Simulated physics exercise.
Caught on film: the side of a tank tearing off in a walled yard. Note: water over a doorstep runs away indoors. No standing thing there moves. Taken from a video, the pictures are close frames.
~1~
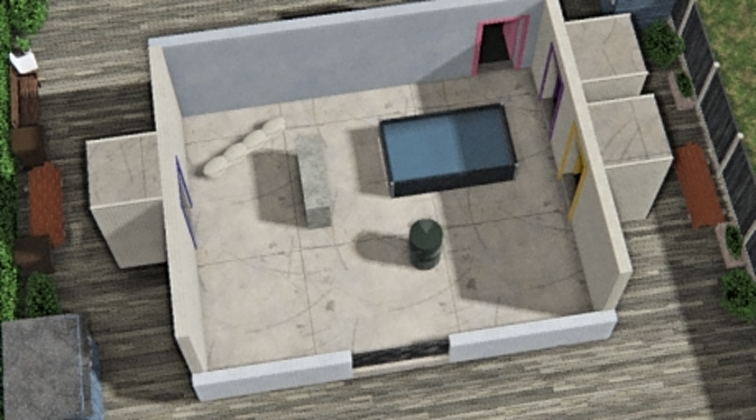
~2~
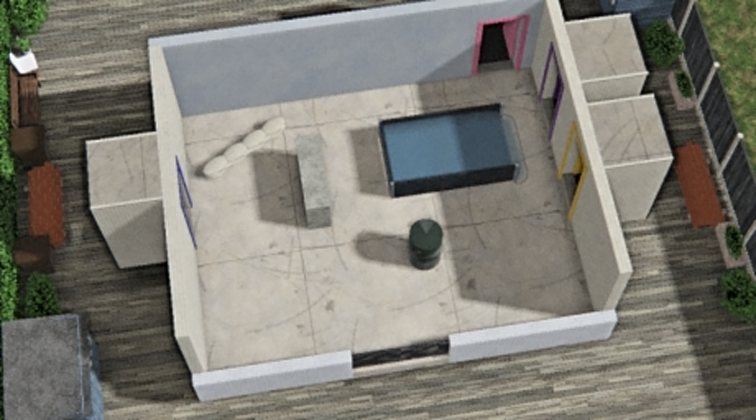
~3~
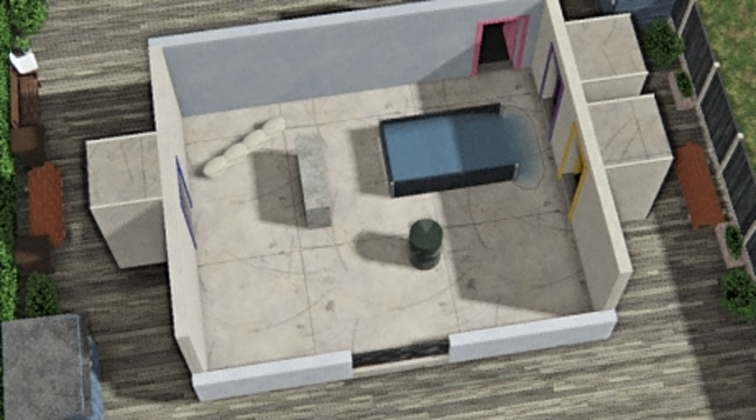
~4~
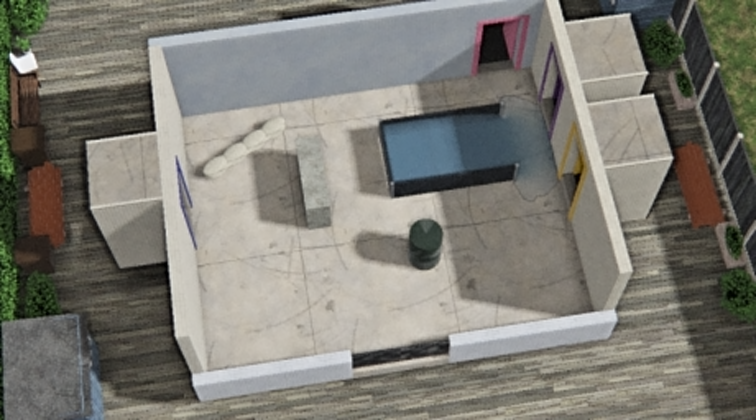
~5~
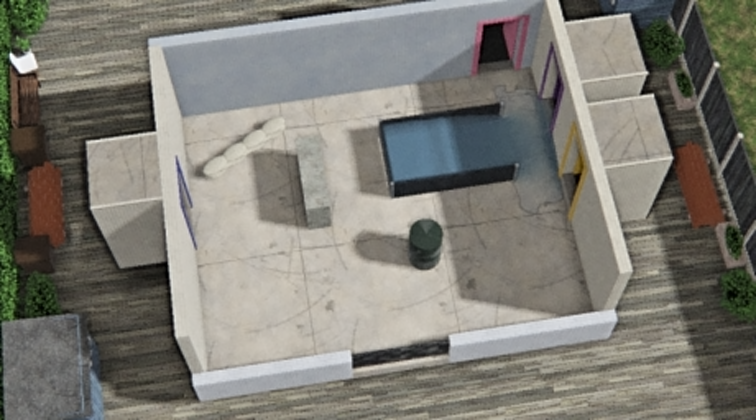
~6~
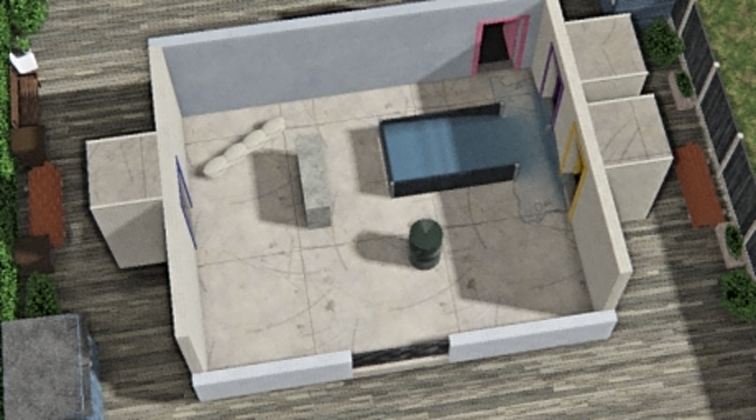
The footage shows an open tank of blue water standing in a walled yard near a dark green barrel; its right side gives way, and water pours out, spreading across the pale floor toward the right-hand wall.
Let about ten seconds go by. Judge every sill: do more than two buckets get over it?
Verdict: Yellow door - two or fewer get over; blue door - two or fewer get over; pink door - more than two get over; purple door - more than two get over.
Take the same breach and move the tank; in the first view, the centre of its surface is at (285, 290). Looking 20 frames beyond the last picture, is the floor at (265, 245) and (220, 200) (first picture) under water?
The first spot is left dry, the second left dry.
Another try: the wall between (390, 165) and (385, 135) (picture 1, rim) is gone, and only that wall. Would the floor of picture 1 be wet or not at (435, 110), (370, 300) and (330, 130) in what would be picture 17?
Result, in sequence: Spared by the spill, sodden, sodden.
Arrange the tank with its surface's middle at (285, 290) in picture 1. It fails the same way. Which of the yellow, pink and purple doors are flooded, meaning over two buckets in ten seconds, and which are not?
Well, the yellow door remains below, the pink door tops the threshold, and the purple door remains below.
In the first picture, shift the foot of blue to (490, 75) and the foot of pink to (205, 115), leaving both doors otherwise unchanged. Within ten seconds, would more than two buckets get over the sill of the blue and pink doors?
Blue door: Exceeds the limit; pink door: Falls short.
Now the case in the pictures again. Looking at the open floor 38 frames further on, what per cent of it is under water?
65 %.
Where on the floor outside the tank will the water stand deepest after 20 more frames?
Somewhere near (528, 75), I think.
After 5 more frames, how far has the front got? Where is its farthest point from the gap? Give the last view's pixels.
Close to (576, 261), I think.
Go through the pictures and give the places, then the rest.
The open tank at (448, 145) is whole and still, in the first picture.
The front is at (517, 182), out from the gap at (506, 145), in the second picture.
The front is at (531, 185), out from the gap at (506, 146), in the third picture.
The front is at (544, 190), out from the gap at (506, 146), in the fourth picture.
The front is at (562, 195), out from the gap at (506, 146), in the fifth picture.
Water pours out at (506, 146) and has run to (565, 207), in the sixth picture.
A moment on, water covers 10 % of the floor; the yellow door wet at the sill, nothing in, the blue door not reached, the pink door wet at the sill, nothing in, the purple door over two buckets in.
Next, water covers 20 % of the floor; the yellow door wet at the sill, nothing in, the blue door not reached, the pink door over two buckets in, the purple door far over two buckets in.
Then, water covers 35 % of the floor; the yellow door wet at the sill, nothing in, the blue door not reached, the pink door far over two buckets in, the purple door far over two buckets in.
Later, water covers 65 % of the floor; the yellow door wet at the sill, nothing in, the blue door not reached, the pink door far over two buckets in, the purple door far over two buckets in.
In the end, water covers 85 % of the floor; the yellow door wet at the sill, nothing in, the blue door wet at the sill, nothing in, the pink door far over two buckets in, the purple door far over two buckets in.
